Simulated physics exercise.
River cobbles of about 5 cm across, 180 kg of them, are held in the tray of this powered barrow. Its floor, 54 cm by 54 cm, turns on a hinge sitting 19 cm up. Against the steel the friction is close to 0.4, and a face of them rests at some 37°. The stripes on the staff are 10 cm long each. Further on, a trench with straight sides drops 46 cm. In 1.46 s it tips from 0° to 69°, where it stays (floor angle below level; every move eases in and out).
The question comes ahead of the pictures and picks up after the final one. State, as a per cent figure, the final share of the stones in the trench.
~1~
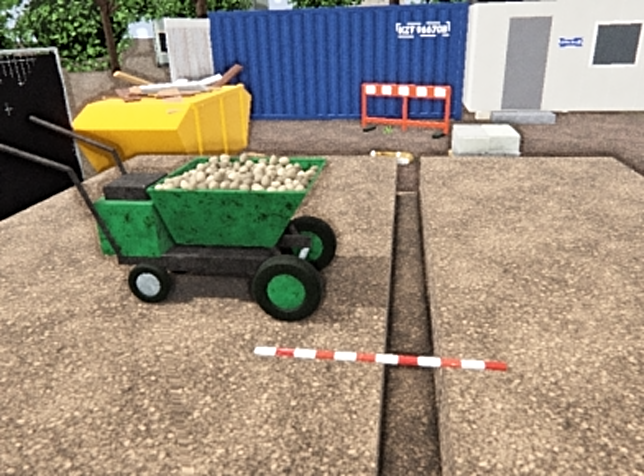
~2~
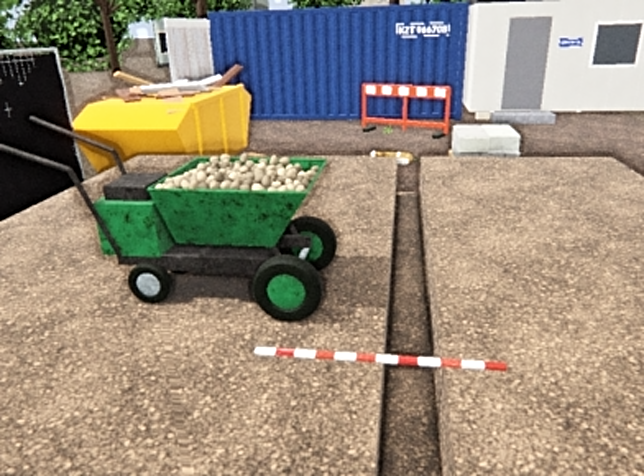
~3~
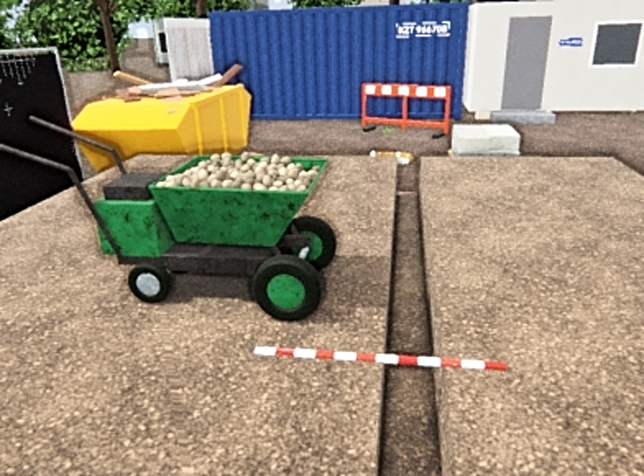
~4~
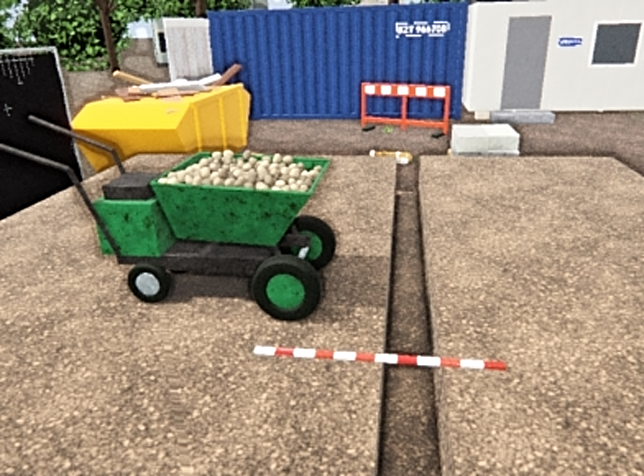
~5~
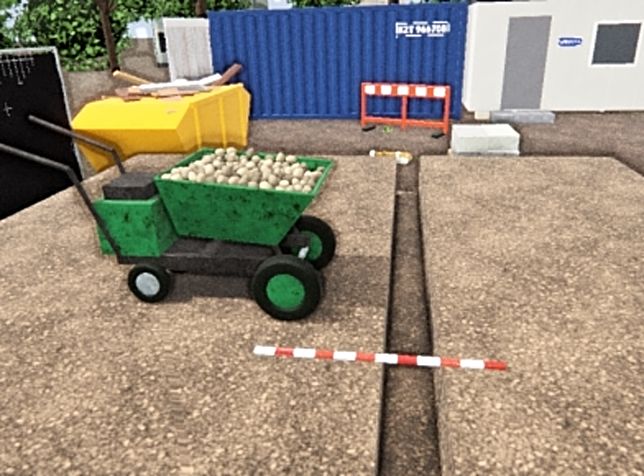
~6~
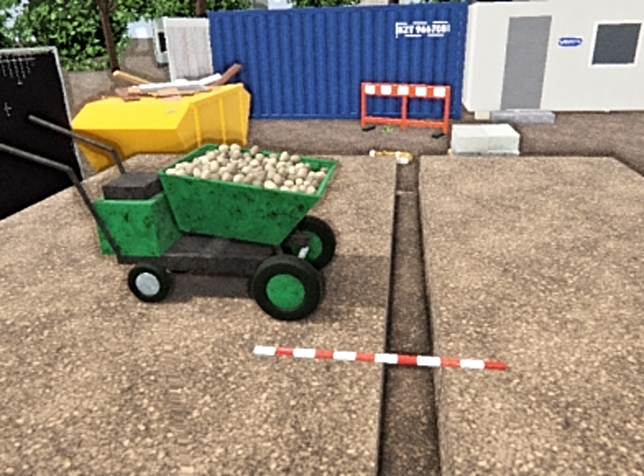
The final share is about 70 per cent.
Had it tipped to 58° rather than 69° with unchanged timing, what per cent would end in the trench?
Near 40 per cent then.
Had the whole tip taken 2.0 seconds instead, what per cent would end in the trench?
Then about 75 per cent.
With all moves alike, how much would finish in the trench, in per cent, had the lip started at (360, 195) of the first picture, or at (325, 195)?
Roughly 20 in a hundred, then 50 in a hundred.
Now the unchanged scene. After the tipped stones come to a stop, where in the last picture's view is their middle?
Middle at around (418, 339), I'd say.
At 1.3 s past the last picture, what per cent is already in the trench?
Approx. 25 % of the load.
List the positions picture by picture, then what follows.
In the first picture, the tray is at 0°, its lip at (306, 193); the top of the load is at (235, 166).
In the second picture, lip at (306, 193), floor tilted 0°, highest stones at (235, 165).
In the third picture, the tray is at 1°, its lip at (308, 194); the top of the load is at (227, 164).
In the fourth picture, the tray is at 3°, its lip at (311, 194); the top of the load is at (225, 160).
In the fifth picture, the tray is at 5°, its lip at (315, 196); the top of the load is at (224, 157).
In the sixth picture, lip at (320, 197), floor tilted 8°, highest stones at (228, 154).
Then, 0.8 s after the last picture the floor is at 58°, 99 % in the tray; the foremost stones are at (399, 239).
Then, 1.3 s after the last picture the floor is at 69°, 61 % in the tray, 26 % in the trench, 14 % past the trench; the foremost stones are at (499, 295).
Then, 1.6 s after the last picture the floor is at 69°, 37 % in the tray, 38 % in the trench, 25 % past the trench; the foremost stones are at (575, 298).
Then, 3.6 s after the last picture the floor is at 69°, 5 % in the tray, 70 % in the trench, 25 % past the trench; the foremost stones are at (638, 297).
